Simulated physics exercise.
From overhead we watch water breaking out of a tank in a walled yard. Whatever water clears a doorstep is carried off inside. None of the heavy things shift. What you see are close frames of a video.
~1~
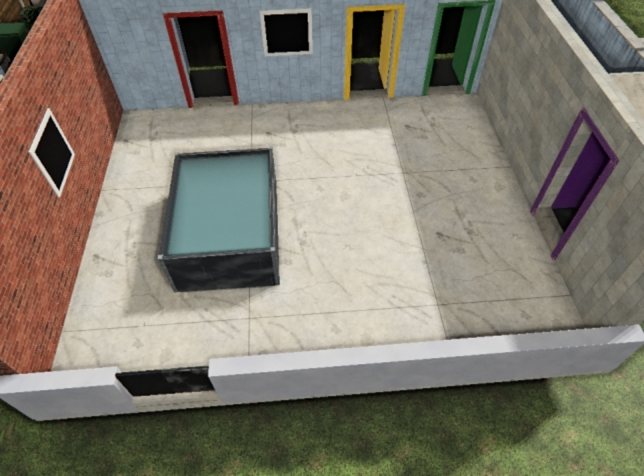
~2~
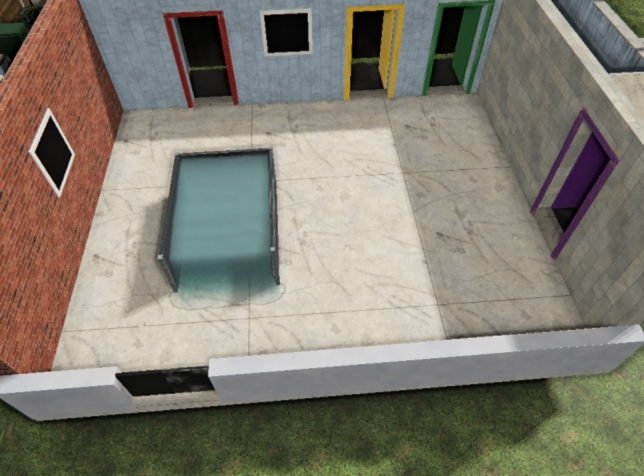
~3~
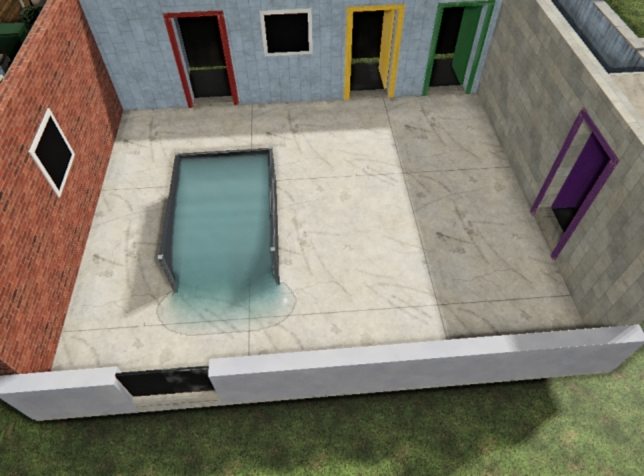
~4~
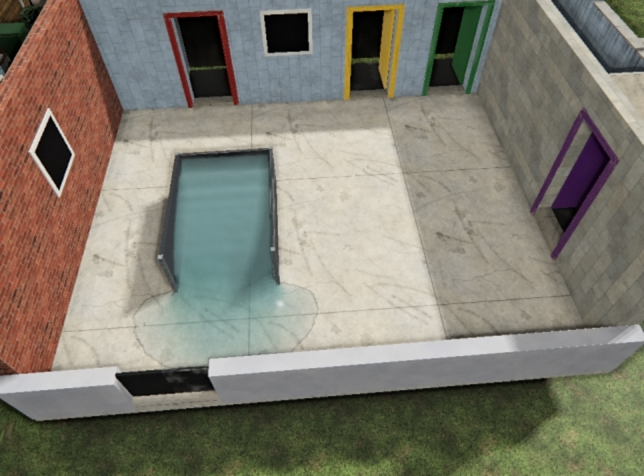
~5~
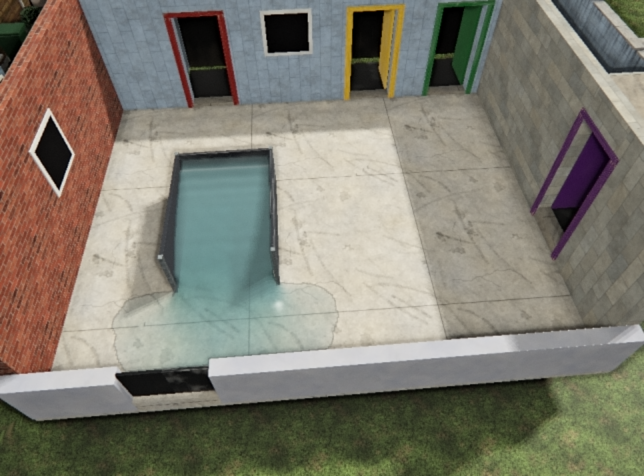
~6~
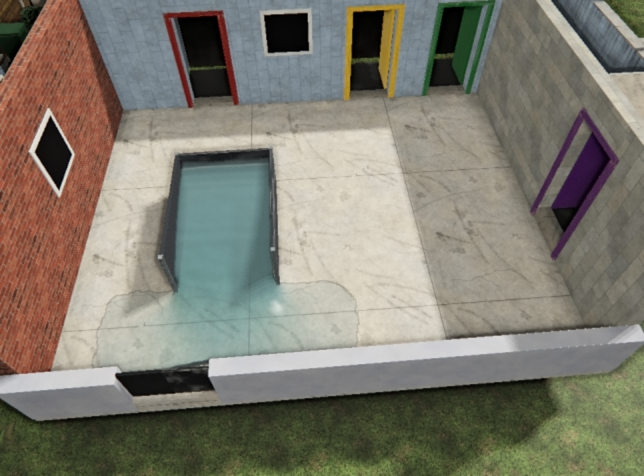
The video shows a dark-framed tank of still water in a walled yard with coloured doorways; water then pours from its near side and spreads across the pale paved floor toward the low white wall, widening left and right.
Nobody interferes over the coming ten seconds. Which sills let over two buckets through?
In order: I expect the green door to let through too much. I expect the red door to let through too much. I expect the purple door to let through an acceptable amount. I expect the yellow door to let through too much.
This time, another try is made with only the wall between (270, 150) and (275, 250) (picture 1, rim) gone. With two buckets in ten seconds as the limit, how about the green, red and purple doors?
The green door tops the limit, the red door remains within the limit and the purple door tops the limit.
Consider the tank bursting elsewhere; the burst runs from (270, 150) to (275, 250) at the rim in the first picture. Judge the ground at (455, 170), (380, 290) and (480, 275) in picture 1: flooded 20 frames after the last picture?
Going in your order, I'd say drenched, then drenched, then drenched.
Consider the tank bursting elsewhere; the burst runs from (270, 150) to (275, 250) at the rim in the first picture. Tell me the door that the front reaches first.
The purple one.
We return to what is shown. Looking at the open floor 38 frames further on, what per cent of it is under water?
That works out at 75 %.
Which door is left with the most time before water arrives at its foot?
Answer - the yellow one.
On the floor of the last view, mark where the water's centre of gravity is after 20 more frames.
Near (271, 281) in the last view.
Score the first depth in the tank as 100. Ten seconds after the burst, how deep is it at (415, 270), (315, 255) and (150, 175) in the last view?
Taking the places in turn, I get roughly 2, 2 and 6 percent.
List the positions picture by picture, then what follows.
In the first picture, still water in the water tank at (222, 201).
In the second picture, the front is at (281, 286), out from the gap at (225, 277).
In the third picture, water pours out at (225, 277) and has run to (286, 312).
In the fourth picture, the front is at (306, 328), out from the gap at (225, 279).
In the fifth picture, water pours out at (225, 279) and has run to a hidden place.
In the sixth picture, the front is at a hidden place, out from the gap at (225, 279).
A moment on, water covers 15 % of the floor; the green door not reached, the red door not reached, the purple door not reached, the yellow door not reached.
Next, water covers 30 % of the floor; the green door not reached, the red door not reached, the purple door not reached, the yellow door not reached.
Then, water covers 55 % of the floor; the green door not reached, the red door not reached, the purple door wet at the sill, nothing in, the yellow door not reached.
Later, water covers 75 % of the floor; the green door over two buckets in, the red door over two buckets in, the purple door wet at the sill, nothing in, the yellow door wet at the sill, nothing in.
In the end, water covers 95 % of the floor; the green door far over two buckets in, the red door far over two buckets in, the purple door wet at the sill, nothing in, the yellow door over two buckets in.
